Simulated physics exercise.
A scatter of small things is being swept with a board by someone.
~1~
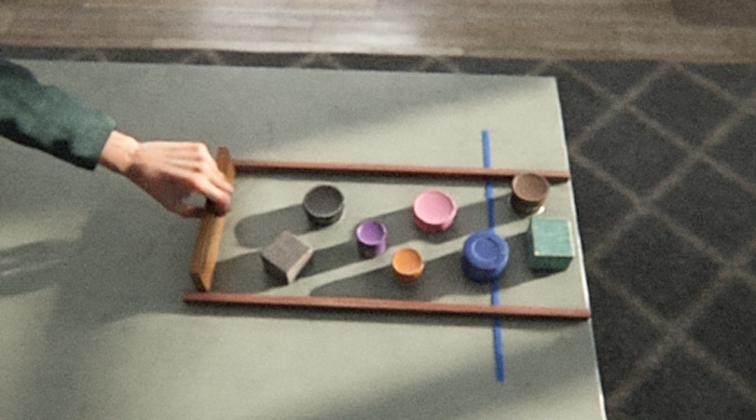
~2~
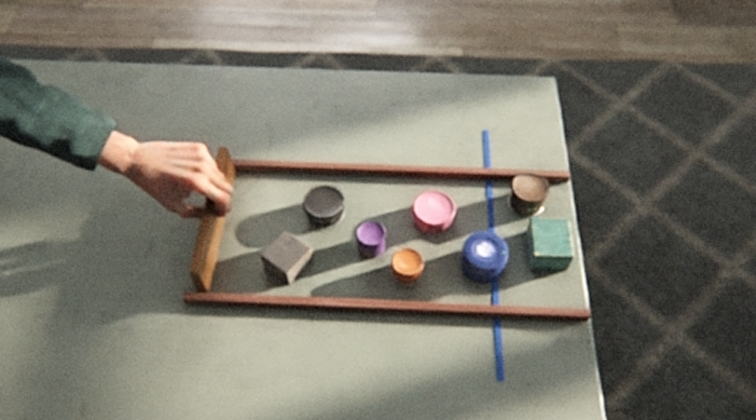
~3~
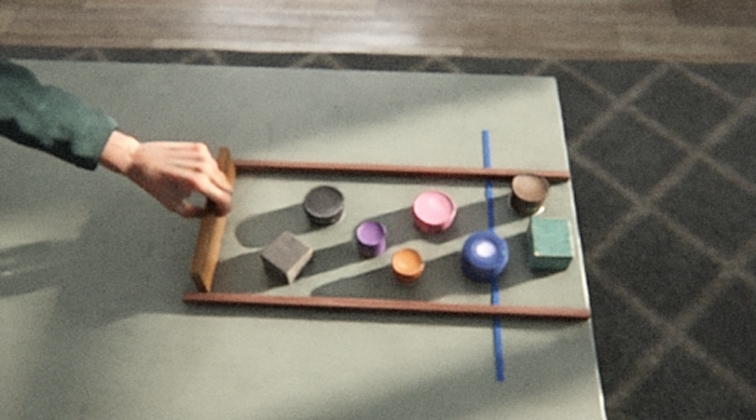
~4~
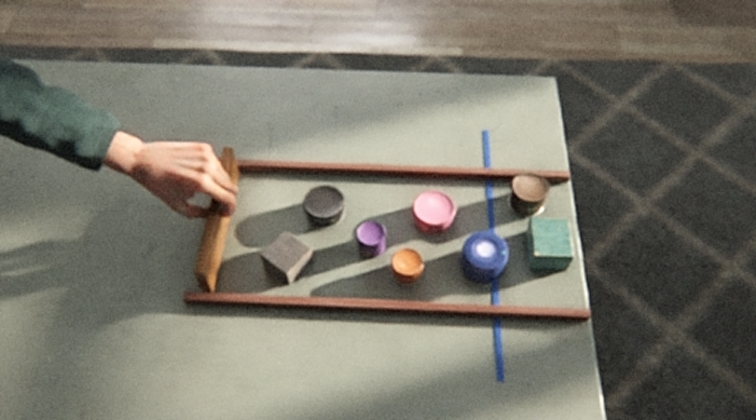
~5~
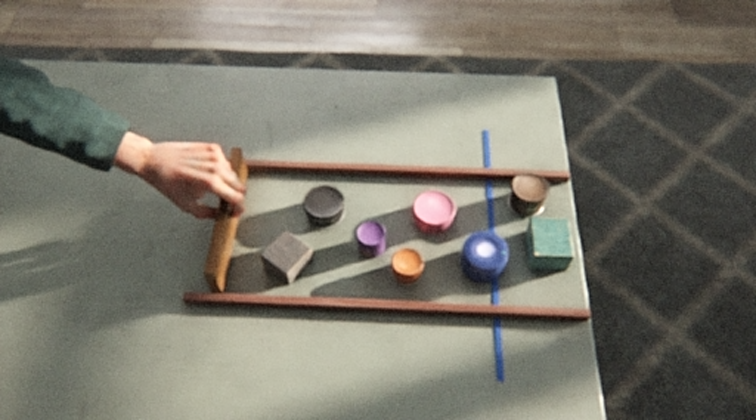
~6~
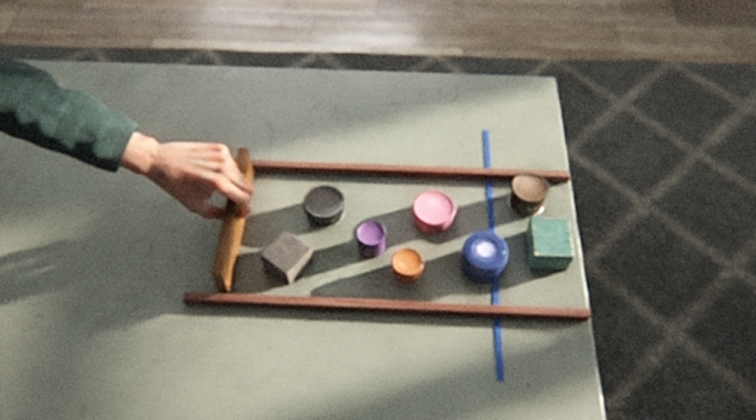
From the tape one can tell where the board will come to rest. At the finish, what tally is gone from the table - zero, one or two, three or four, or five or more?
The tally gone is one or two.
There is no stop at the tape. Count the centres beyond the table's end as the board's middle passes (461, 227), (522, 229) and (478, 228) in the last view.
Going through the three positions, you'd get 0, 3 and 1.
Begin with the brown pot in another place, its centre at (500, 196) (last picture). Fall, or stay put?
The brown pot stays put.
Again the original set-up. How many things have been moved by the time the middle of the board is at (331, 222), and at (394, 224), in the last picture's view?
Respectively 3 and 5.
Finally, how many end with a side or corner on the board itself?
The answer is 2.
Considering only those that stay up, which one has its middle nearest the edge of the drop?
Blue lid.
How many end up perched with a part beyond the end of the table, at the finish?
That comes to 1 of them.
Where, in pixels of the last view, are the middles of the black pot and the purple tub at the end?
About (513, 218), and the other about (545, 251).
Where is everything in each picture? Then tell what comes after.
The first frame shows turquoise block (550, 243); brown pot (528, 195); blue lid (484, 257); board (214, 217); tape (493, 240).
The second frame shows brown pot (528, 195); board (214, 217).
The third frame shows blue lid (484, 257); grey block (287, 257).
The fourth frame shows turquoise block (550, 243); orange tin (407, 267).
The fifth frame shows brown pot (528, 195); black pot (325, 207).
The sixth frame shows turquoise block (550, 243); brown pot (528, 195); blue lid (484, 257); board (235, 218); tape (493, 240).
Soon after, none off yet; turquoise block at rest near (550, 243); brown pot at rest near (528, 195); blue lid at rest near (484, 257).
In the end, the number that fall off is one or two; gone, turquoise block.
